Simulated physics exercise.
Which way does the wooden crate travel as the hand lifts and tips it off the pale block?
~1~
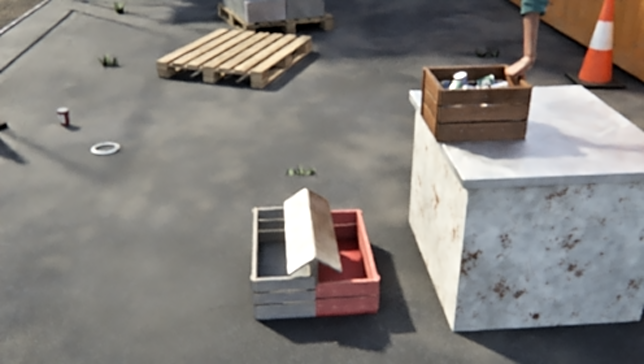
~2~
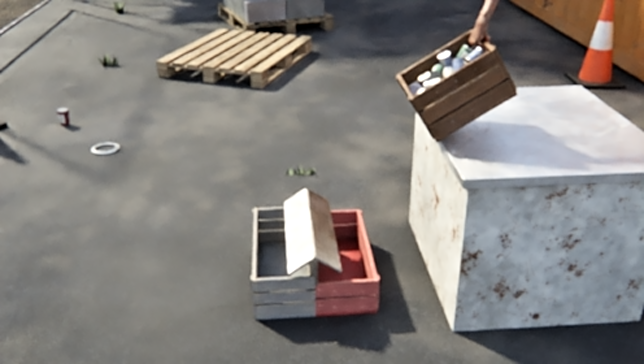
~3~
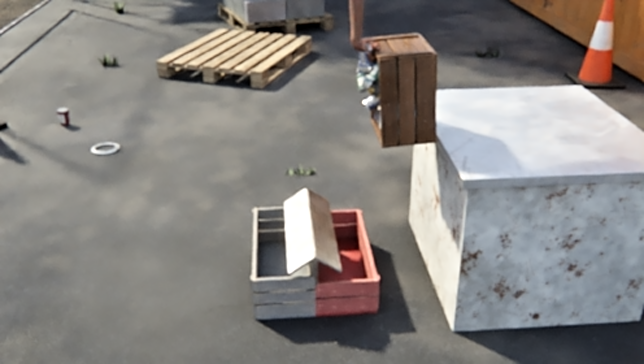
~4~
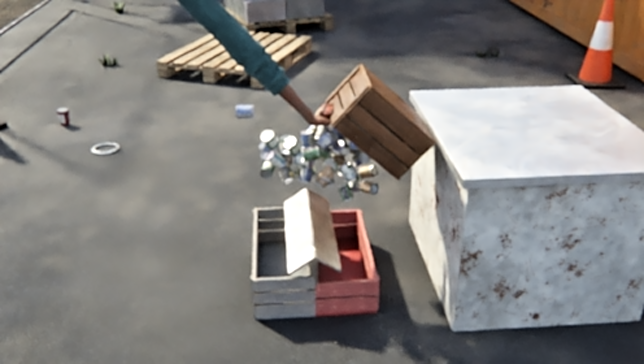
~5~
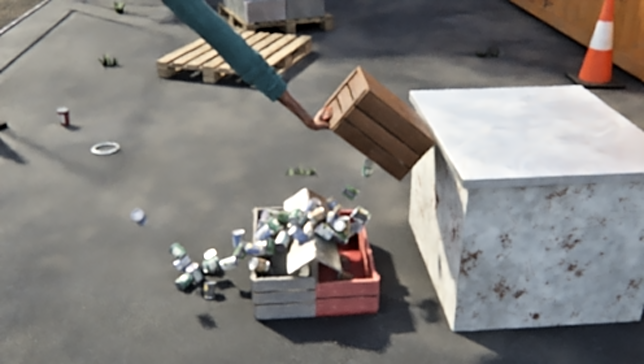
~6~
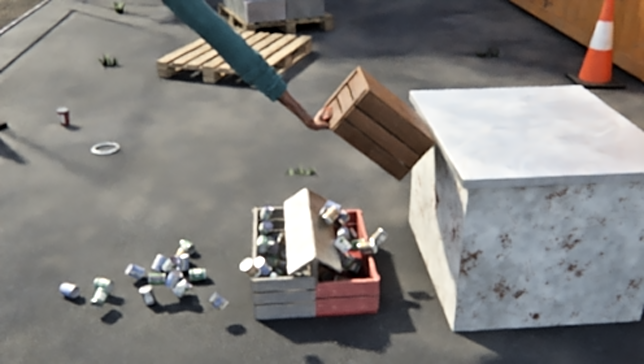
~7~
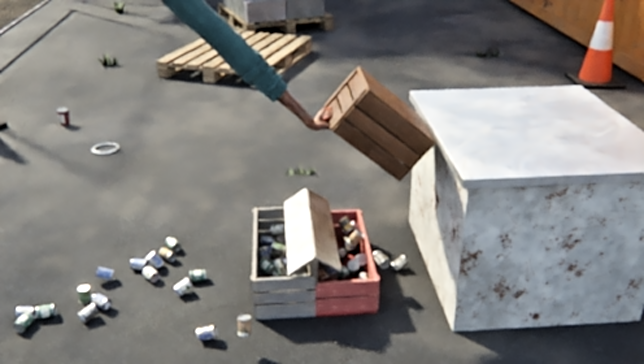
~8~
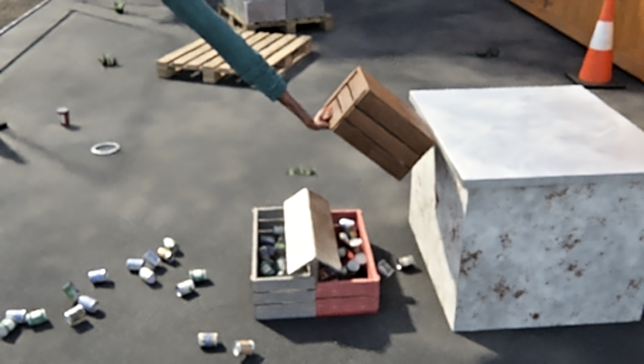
The wooden crate moves to the left, away from the top of the block and towards the divided box.
